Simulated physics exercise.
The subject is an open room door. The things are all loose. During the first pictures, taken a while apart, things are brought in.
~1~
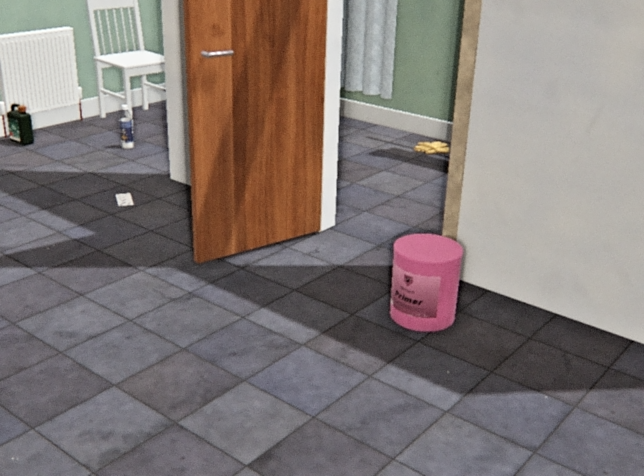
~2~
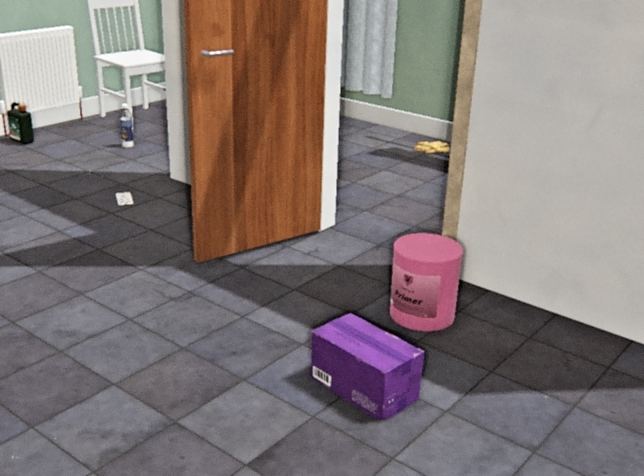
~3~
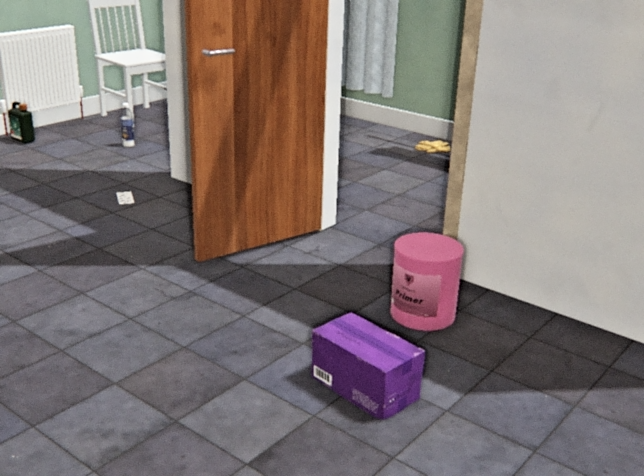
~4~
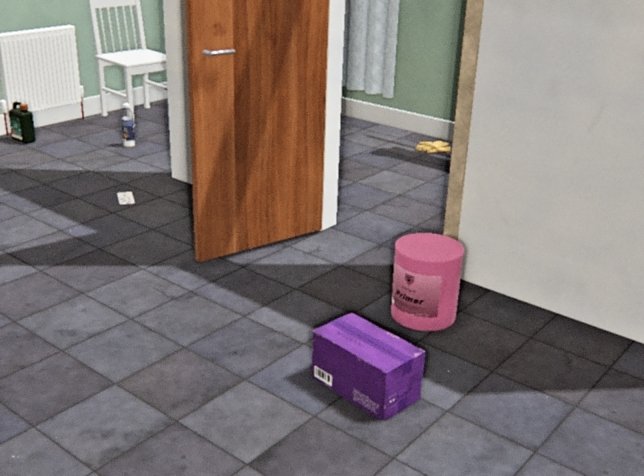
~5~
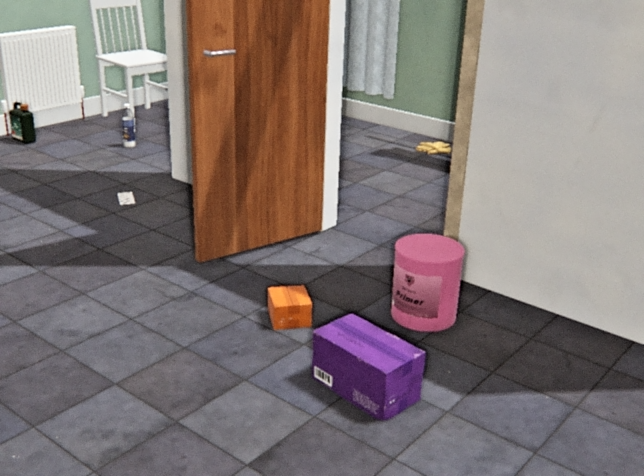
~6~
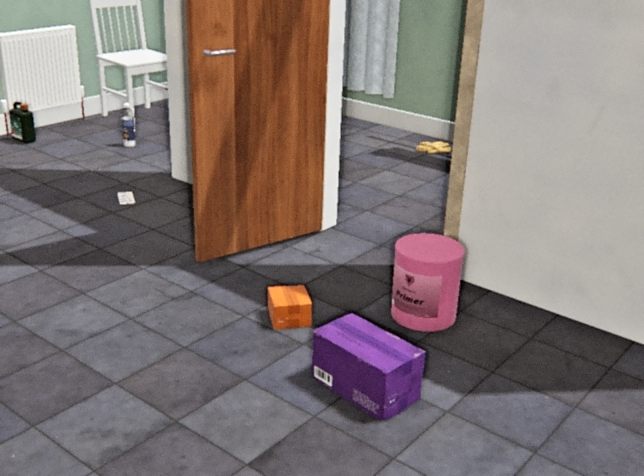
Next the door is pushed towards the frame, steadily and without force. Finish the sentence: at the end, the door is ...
... fully closed.
Then, 0.90 s later than the last frame, door 83° open.
Then, 1.70 s later than the last frame, door 51° open.
Then, 2.50 s later than the last frame, door 17° open.
When it is over, door 0° open; all 3 as before. End places, in pixels of the last picture, orange box near (289, 307).
